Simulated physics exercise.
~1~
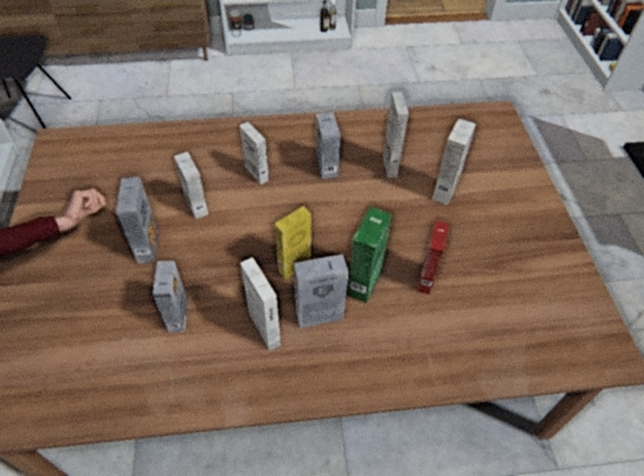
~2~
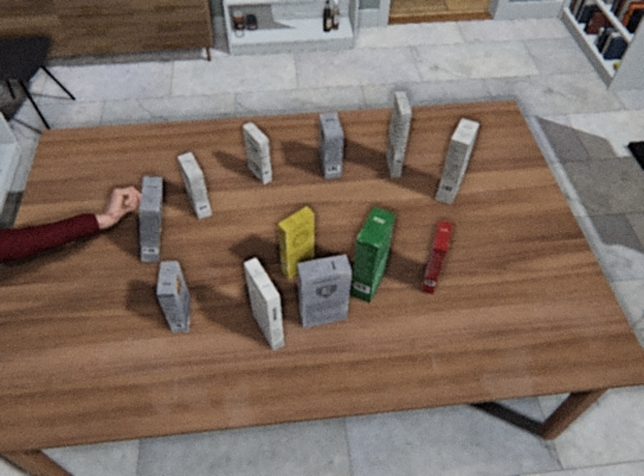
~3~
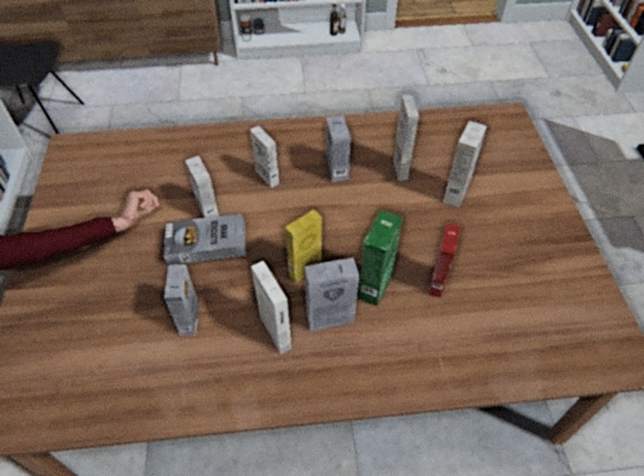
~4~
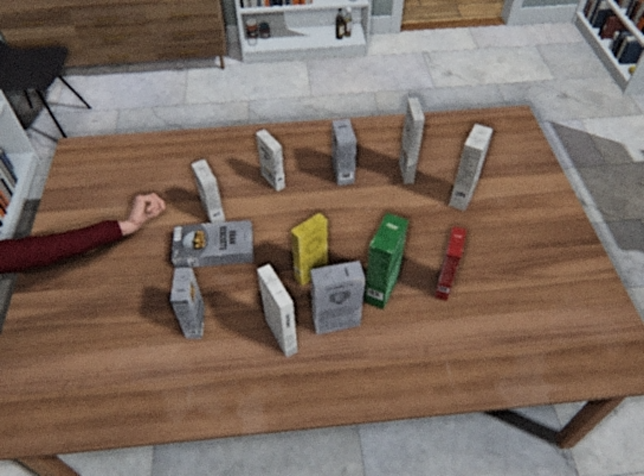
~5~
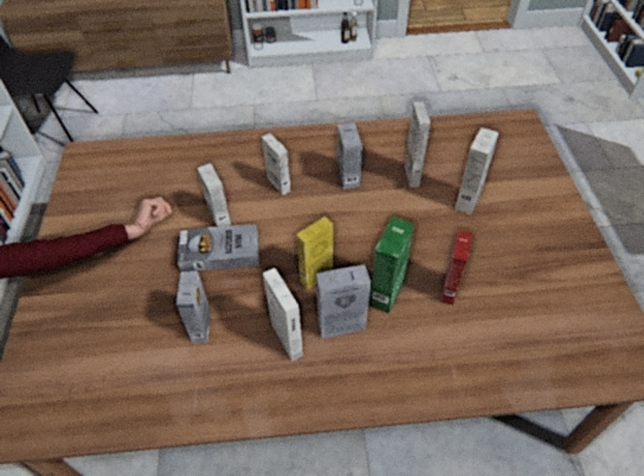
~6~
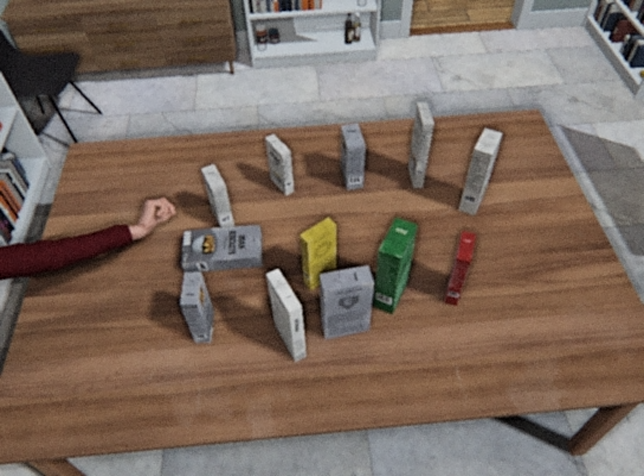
On a wooden table, a hand tips one grey box over, and the others stay standing.
